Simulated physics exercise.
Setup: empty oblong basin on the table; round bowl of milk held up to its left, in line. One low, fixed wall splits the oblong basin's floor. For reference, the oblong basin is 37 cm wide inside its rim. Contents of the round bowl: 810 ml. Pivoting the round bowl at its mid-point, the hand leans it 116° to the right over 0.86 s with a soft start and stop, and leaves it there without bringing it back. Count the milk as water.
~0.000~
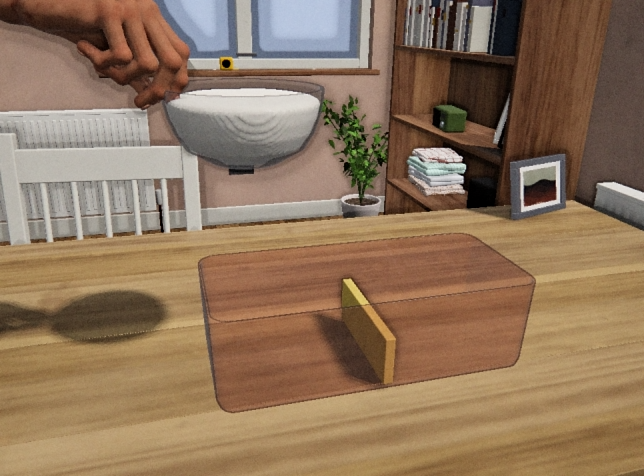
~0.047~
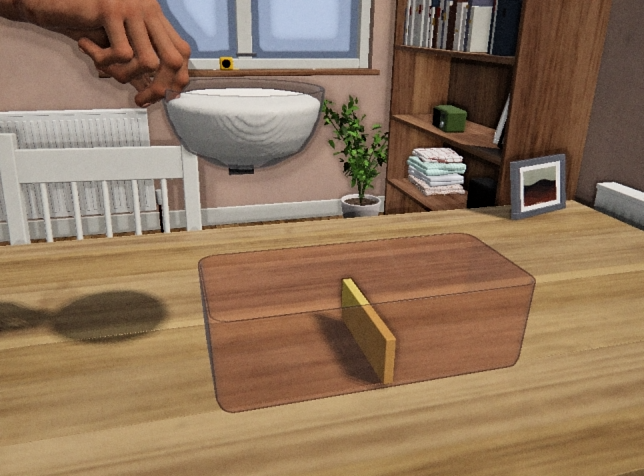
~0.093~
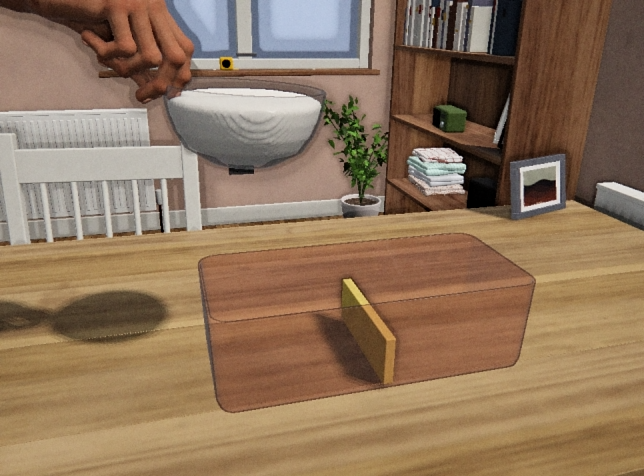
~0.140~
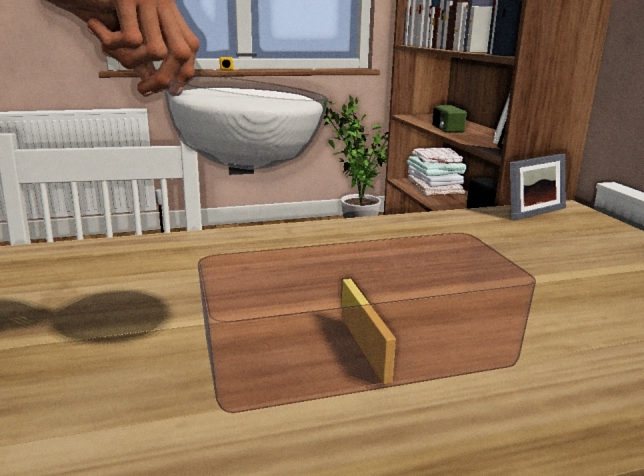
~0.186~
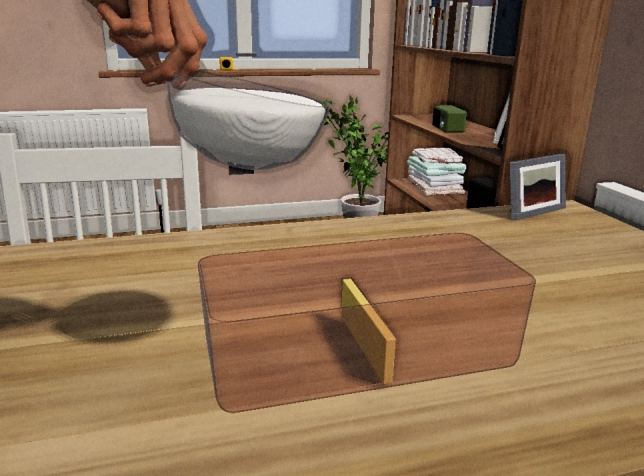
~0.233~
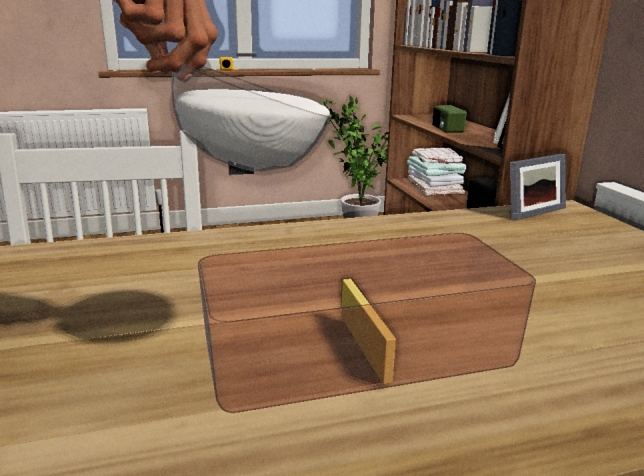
We see a hand holding a transparent round bowl of white liquid above a wooden table, left of an empty oblong basin with a yellow divider; the hand gradually tilts the bowl to the right, its right rim lowering.
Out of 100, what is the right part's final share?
About 53 out of 100.
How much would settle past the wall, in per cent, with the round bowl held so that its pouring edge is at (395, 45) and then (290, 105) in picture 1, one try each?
Some 90 and 10 per cent, in that order.
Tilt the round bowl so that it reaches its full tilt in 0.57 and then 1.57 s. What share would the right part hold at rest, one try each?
Try 1: 35 %; try 2: 65 %.
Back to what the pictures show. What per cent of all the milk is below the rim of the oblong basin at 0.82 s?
It works out near 96 per cent.
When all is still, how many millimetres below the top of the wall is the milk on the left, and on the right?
Near 46 mm for the left and near 44 mm for the right.
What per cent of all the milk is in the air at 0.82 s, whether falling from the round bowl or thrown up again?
4 per cent, roughly.
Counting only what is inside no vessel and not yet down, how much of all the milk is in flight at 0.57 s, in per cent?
Some 50 per cent, I reckon.
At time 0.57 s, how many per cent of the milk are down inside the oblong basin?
Around 28%.
After 0.57 s the tilt is 87° and 21 per cent is still to pour, 4 is left of the wall and 24 right of it.
After 0.82 s the tilt is 115° and 0 per cent is still to pour, 43 is left of the wall and 52 right of it.
After 1.08 s the tilt is 116° and 0 per cent is still to pour, 45 is left of the wall and 53 right of it.
After 1.36 s the tilt is 116° and 0 per cent is still to pour, 45 is left of the wall and 53 right of it.
In the end 45 per cent lies left of the wall, 53 right of it and 2 outside.
